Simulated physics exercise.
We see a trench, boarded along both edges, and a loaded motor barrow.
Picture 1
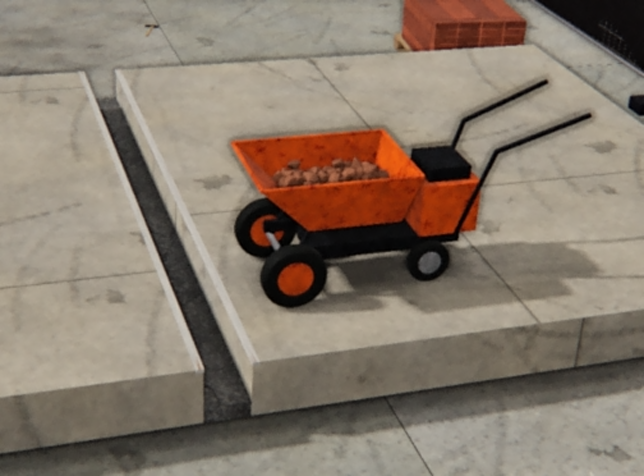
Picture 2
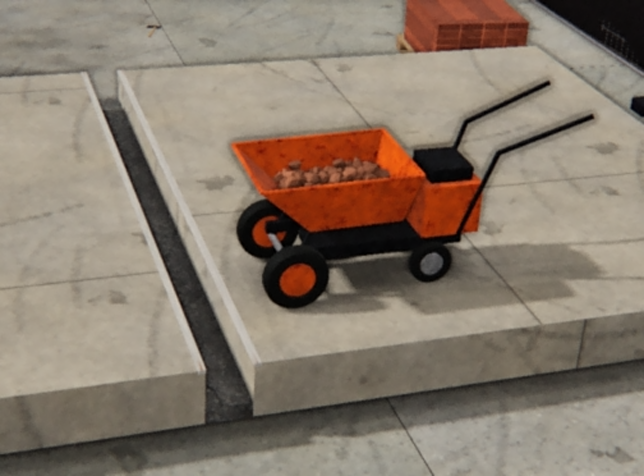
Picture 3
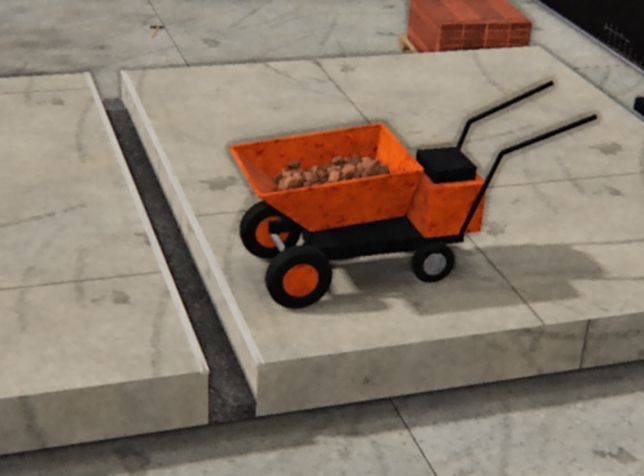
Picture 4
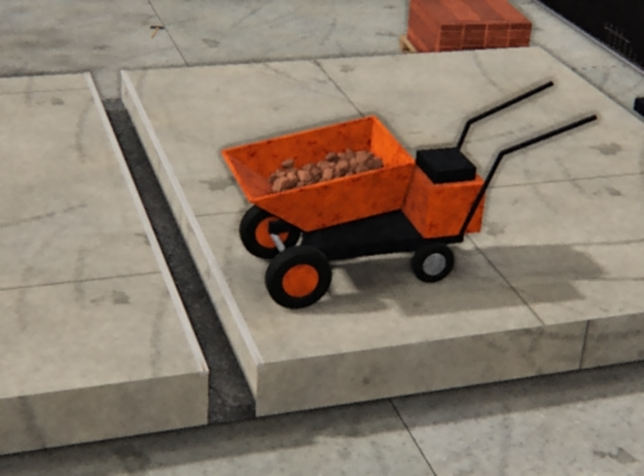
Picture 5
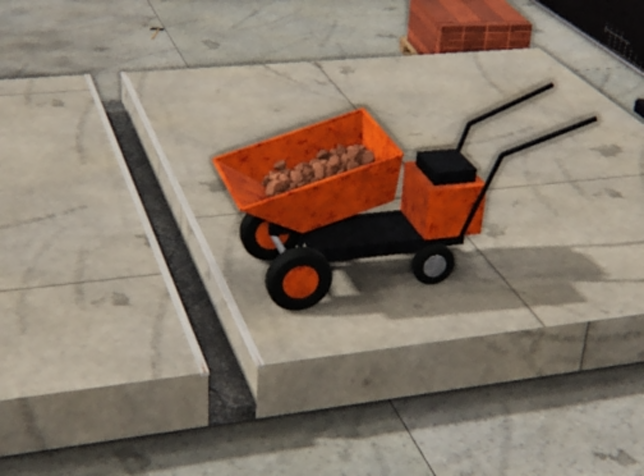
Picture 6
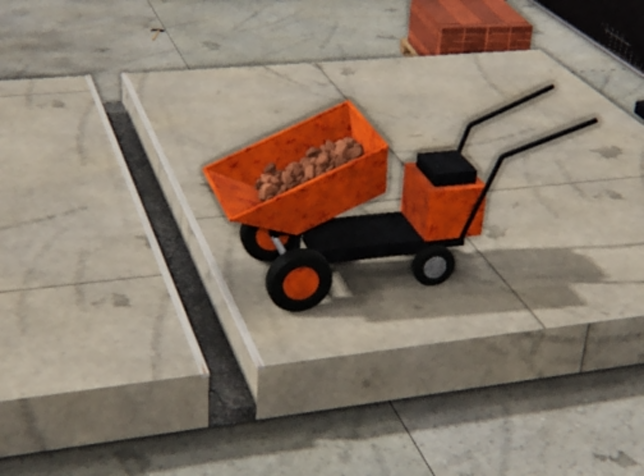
At the start, an orange motor barrow loaded with lumps of rubble stands on concrete slabs to the right of a narrow trench, its skip level. The skip tilts slightly toward the trench, then tips further, its back end rising clear of the chassis while the rubble stays inside.
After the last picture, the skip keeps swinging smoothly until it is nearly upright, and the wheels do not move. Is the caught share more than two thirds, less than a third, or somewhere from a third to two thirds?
Falls short of a third.
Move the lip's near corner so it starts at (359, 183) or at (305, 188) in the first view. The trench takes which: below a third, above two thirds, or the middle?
Spot one gives one to two thirds, spot two gives beyond two thirds.
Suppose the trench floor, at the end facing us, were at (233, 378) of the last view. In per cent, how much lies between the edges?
0 %.
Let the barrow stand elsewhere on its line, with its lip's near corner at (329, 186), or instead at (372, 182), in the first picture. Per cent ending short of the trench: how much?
That works out to 10 per cent for the first position and 50 per cent for the second.
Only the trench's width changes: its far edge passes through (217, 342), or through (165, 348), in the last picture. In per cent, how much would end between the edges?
Estimated share: Try 1 approx. 0 in a hundred, try 2 approx. 80 in a hundred.
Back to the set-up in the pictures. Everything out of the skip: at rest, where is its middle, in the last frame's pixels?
The centre settles at about (136, 296).
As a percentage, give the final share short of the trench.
Near 0 in every hundred.
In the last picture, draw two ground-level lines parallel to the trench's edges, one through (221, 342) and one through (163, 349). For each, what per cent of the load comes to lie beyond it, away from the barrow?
Near 80 % and near 50 %, in that order.
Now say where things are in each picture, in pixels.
Lip of the skip at (262, 192), level; top of the load at (350, 173), lumps of rubble; first edge of the trench at (243, 334); far edge at (189, 341), the trench under half as wide as the skip, and about as deep as wide, in the first frame.
Lip of the skip at (263, 194), tipped barely; top of the load at (351, 173), in the second frame.
Lip of the skip at (260, 197), tipped barely; top of the load at (357, 177), in the third frame.
Lip of the skip at (252, 201), tipped a little; top of the load at (351, 173), in the fourth frame.
Lip of the skip at (242, 210), tipped clearly; top of the load at (355, 169), in the fifth frame.
Lip of the skip at (231, 220), tipped clearly; top of the load at (345, 163); first edge of the trench at (248, 338); far edge at (194, 344), in the sixth frame.
Soon after the last picture, skip tipped steeply; all in the skip.
A little later, skip tipped right over; about half in the skip; a stray few in or heaped over the trench; about half beyond it.
Later still, skip tipped right over; about a quarter in the skip; a small part in or heaped over the trench; most beyond it.
At rest, skip tipped right over; about a quarter in the skip; a small part in or heaped over the trench; most beyond it.
